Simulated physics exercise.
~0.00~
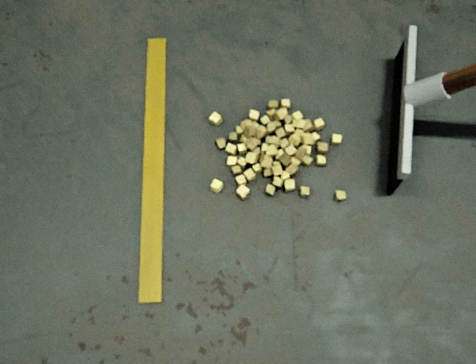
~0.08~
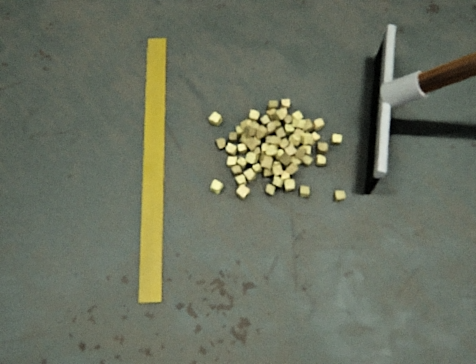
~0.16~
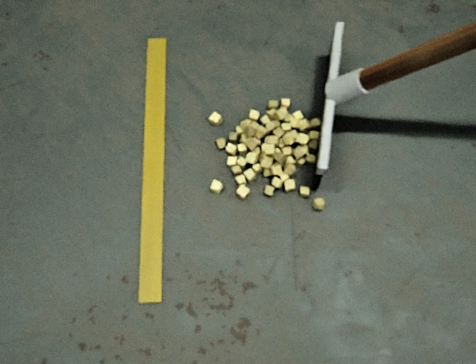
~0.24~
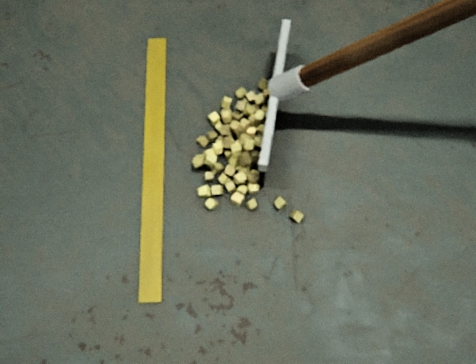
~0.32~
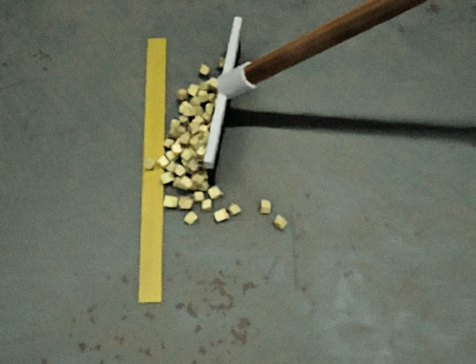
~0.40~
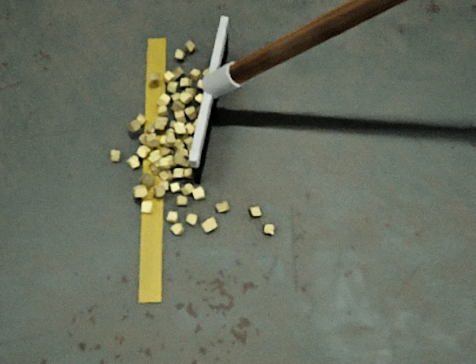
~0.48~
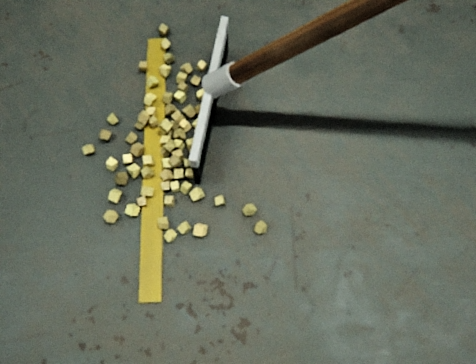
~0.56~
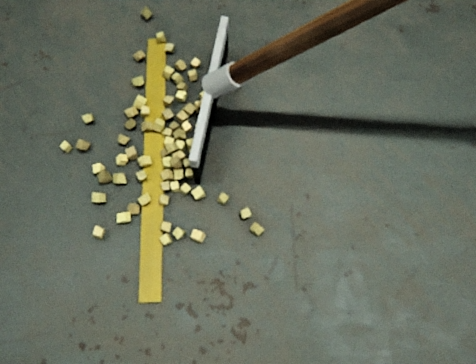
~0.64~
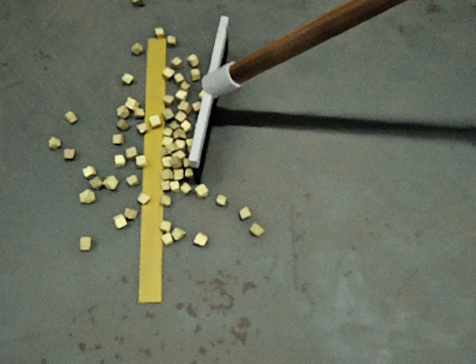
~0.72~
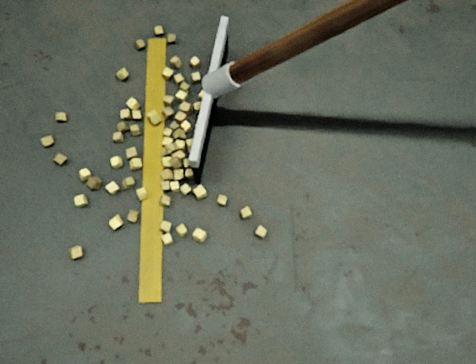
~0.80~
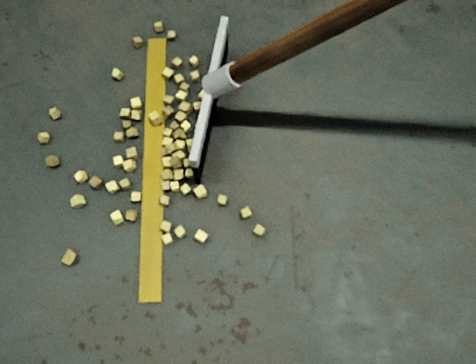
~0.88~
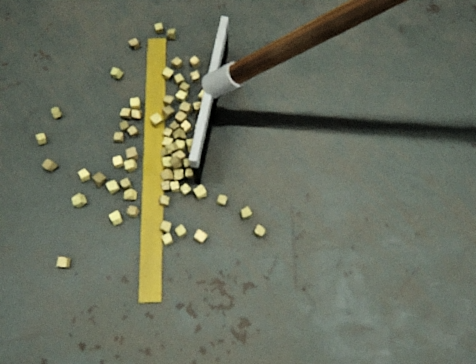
A squeegee on a wooden handle swept a loose heap of pale potato cubes left into a flat yellow strip, then stopped short of it; many cubes scattered over and beyond the strip, while others stayed bunched between it and the blade.
